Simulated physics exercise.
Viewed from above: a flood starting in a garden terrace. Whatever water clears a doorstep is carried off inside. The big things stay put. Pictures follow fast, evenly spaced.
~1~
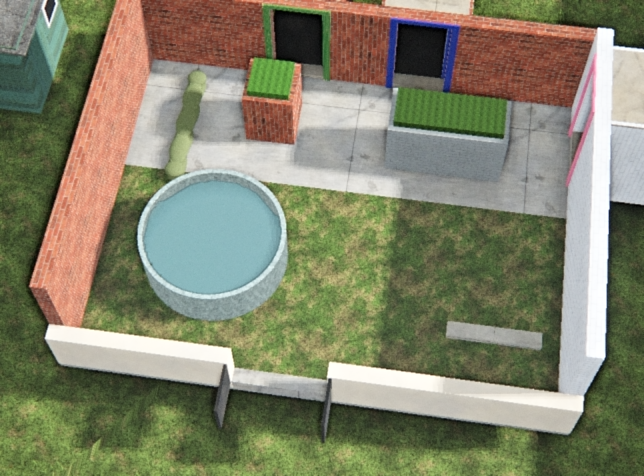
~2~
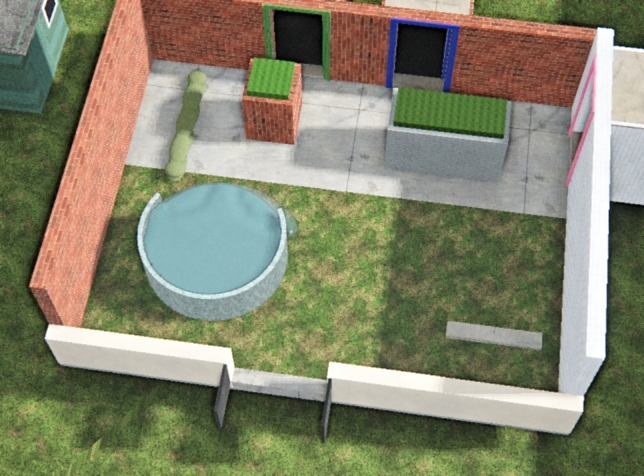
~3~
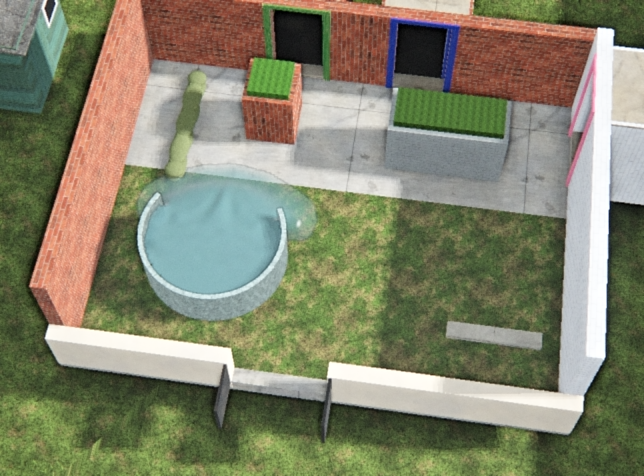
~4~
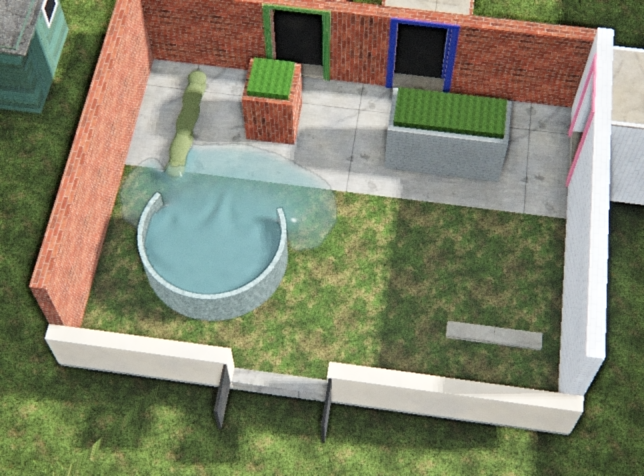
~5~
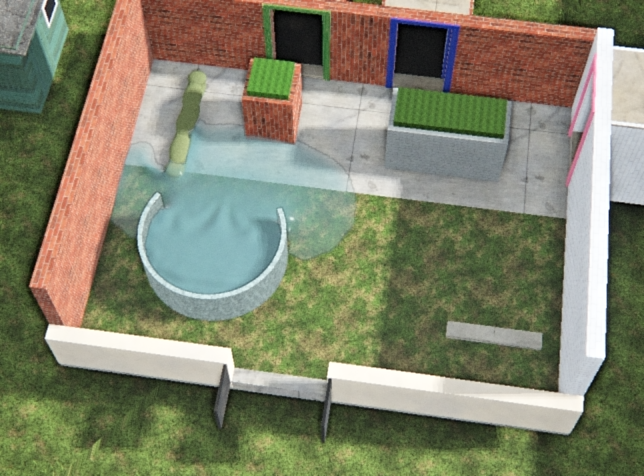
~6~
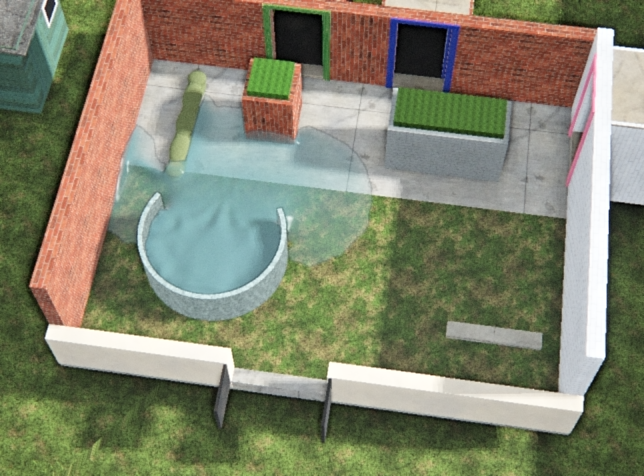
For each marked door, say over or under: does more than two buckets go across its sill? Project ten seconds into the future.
One by one: The green door is going to be over the line; the pink door is going to be at or under the line; the blue door is going to be over the line.
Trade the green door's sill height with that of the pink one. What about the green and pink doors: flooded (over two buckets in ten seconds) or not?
Green: Under the mark; pink: Over the mark.
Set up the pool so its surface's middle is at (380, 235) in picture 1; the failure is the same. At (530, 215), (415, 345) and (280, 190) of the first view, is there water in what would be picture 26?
My reading is hit by the flood first, missed by the flood next and hit by the flood last.
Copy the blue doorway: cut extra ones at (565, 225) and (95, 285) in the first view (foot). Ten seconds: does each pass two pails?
Well, one comes out lower, the other comes out lower.
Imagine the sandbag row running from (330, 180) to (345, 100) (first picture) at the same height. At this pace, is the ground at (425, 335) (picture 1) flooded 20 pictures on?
I reckon it'd be left untouched by then.
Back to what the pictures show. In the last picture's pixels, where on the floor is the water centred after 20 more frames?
My guess is about (271, 164).
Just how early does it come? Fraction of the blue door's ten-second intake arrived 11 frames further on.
Share by then: About 35 in a hundred.
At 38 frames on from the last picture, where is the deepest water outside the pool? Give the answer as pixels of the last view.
Near (561, 145).
A moment on, water covers 35 % of the floor; the green door not reached, the pink door not reached, the blue door not reached.
Next, water covers 45 % of the floor; the green door under two buckets in, the pink door not reached, the blue door over two buckets in.
Then, water covers 60 % of the floor; the green door under two buckets in, the pink door wet at the sill, nothing in, the blue door over two buckets in.
Later, water covers 85 % of the floor; the green door over two buckets in, the pink door wet at the sill, nothing in, the blue door over two buckets in.
In the end, water covers 95 % of the floor; the green door over two buckets in, the pink door wet at the sill, nothing in, the blue door over two buckets in.
